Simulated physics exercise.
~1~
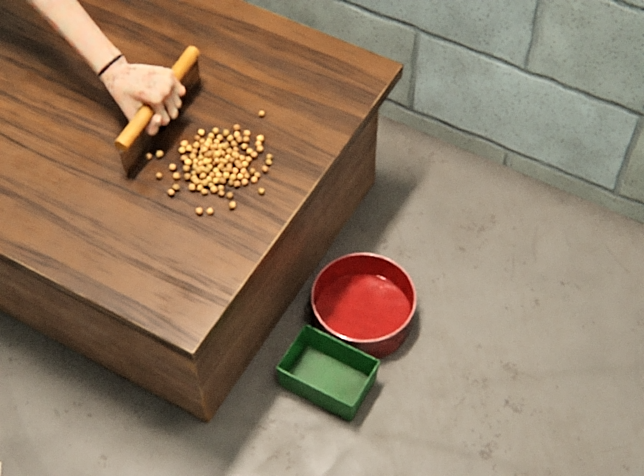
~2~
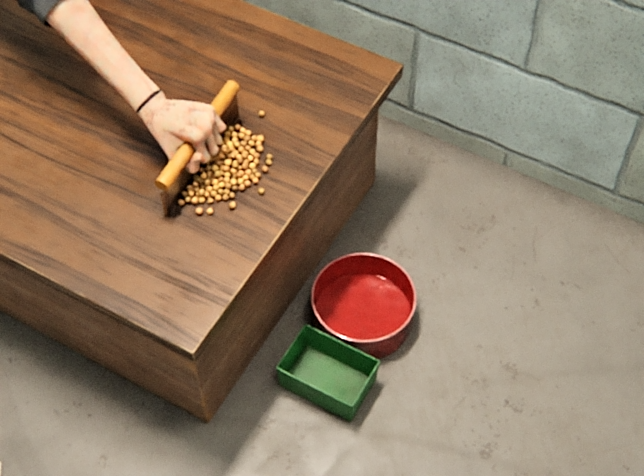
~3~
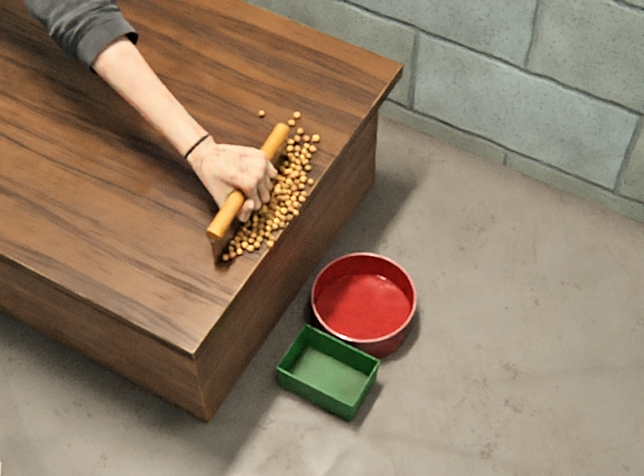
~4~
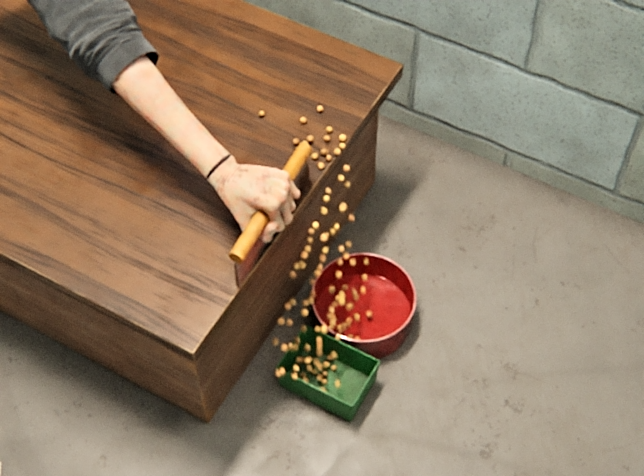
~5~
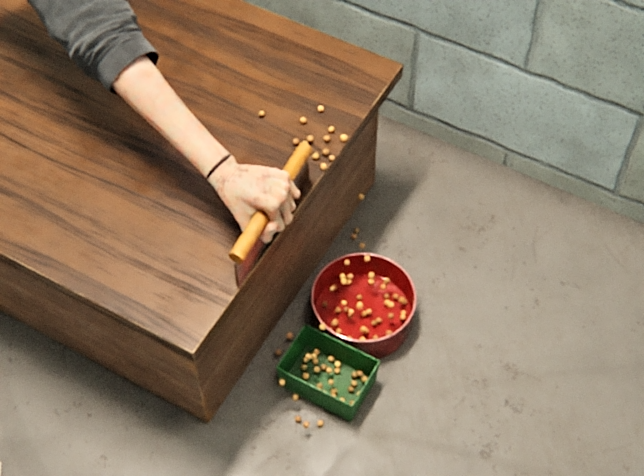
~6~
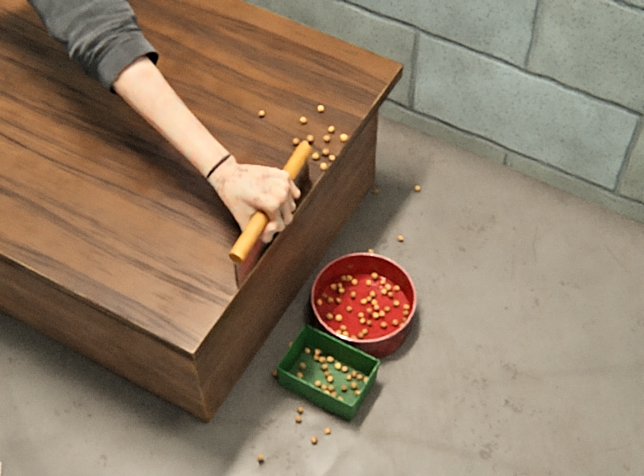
A hand pushes wooden beads off the table, most landing in the red and green containers.
